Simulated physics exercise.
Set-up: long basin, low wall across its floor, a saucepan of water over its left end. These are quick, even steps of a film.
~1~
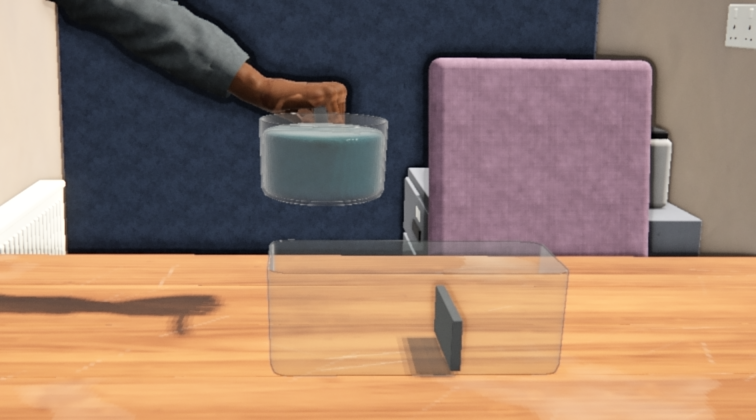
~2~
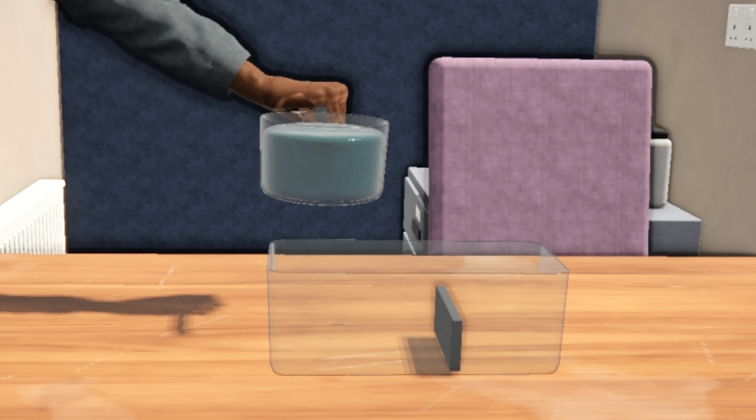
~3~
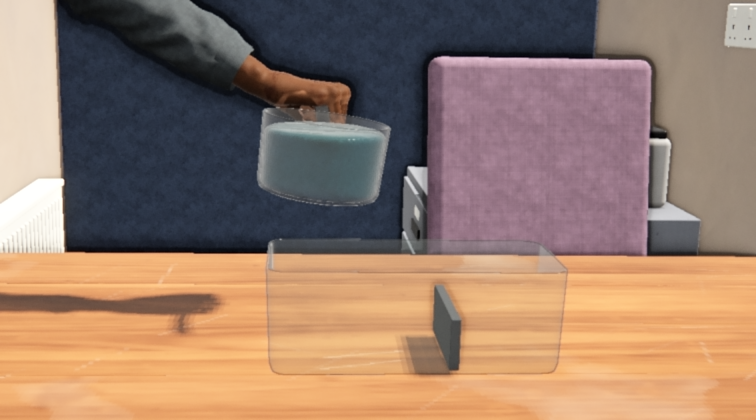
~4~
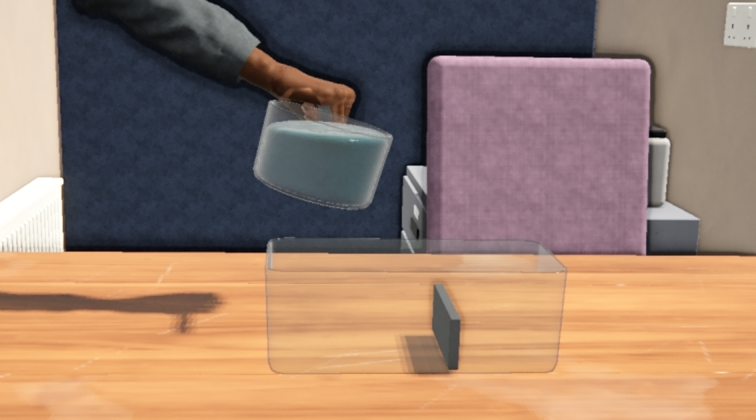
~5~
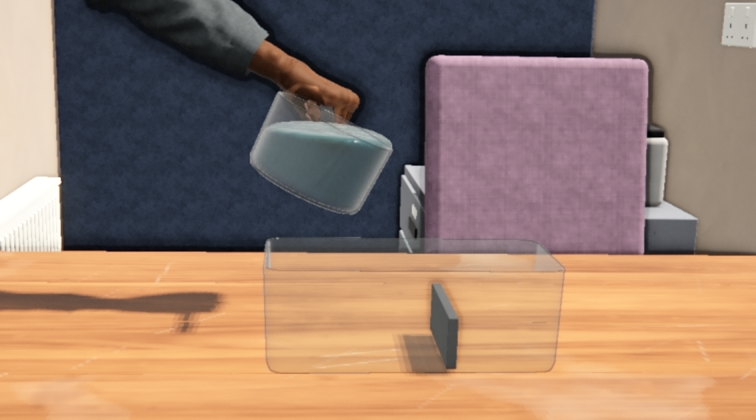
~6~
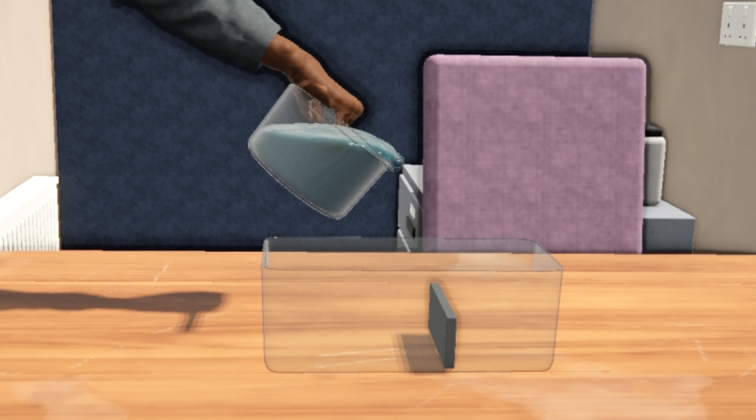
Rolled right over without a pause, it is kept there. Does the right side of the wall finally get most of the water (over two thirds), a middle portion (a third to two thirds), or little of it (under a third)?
It gets little of it.
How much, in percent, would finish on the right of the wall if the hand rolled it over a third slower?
About 20 %.
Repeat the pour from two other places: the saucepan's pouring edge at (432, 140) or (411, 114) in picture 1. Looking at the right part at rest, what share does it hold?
About 50 % the first time, about 35 % the second.
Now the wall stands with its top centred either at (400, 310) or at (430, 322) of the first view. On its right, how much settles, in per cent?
Roughly 65 % and then 40 %.
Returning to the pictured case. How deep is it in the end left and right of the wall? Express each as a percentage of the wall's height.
Once it is still, the left part shows 50 per cent and the right part 10.
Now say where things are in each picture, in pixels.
It leans 0°; its right rim is at (386, 123); the water meets the walls at (263, 130) and (383, 132); the long basin's rim runs from (270, 257) to (555, 259); the wall's top is at (448, 303), in the first frame.
It leans 2°; its right rim is at (387, 124); the water meets the walls at (264, 129) and (384, 133), in the second frame.
It leans 7°; its right rim is at (389, 129); the water meets the walls at (265, 127) and (385, 133), in the third frame.
It leans 15°; its right rim is at (391, 138); the water meets the walls at (265, 128) and (388, 135), in the fourth frame.
It leans 25°; its right rim is at (390, 150); the water meets the walls at (261, 134) and (389, 141); 1 per cent is over the edge, in the fifth frame.
It leans 38°; its right rim is at (387, 165); the water meets the walls at (259, 130) and (379, 150); 6 per cent is over the edge, in the sixth frame.
A moment on, the saucepan is tipped right over and 20 per cent is still to pour, 41 is left of the wall and 10 right of it.
Next, the saucepan is tipped right over and 2 per cent is still to pour, 79 is left of the wall and 10 right of it.
Then the saucepan is tipped right over and 0 per cent is still to pour, 80 is left of the wall and 13 right of it.
Later the saucepan is tipped right over and 0 per cent is still to pour, 80 is left of the wall and 13 right of it.
In the end 80 per cent lies left of the wall, 13 right of it and 7 outside.
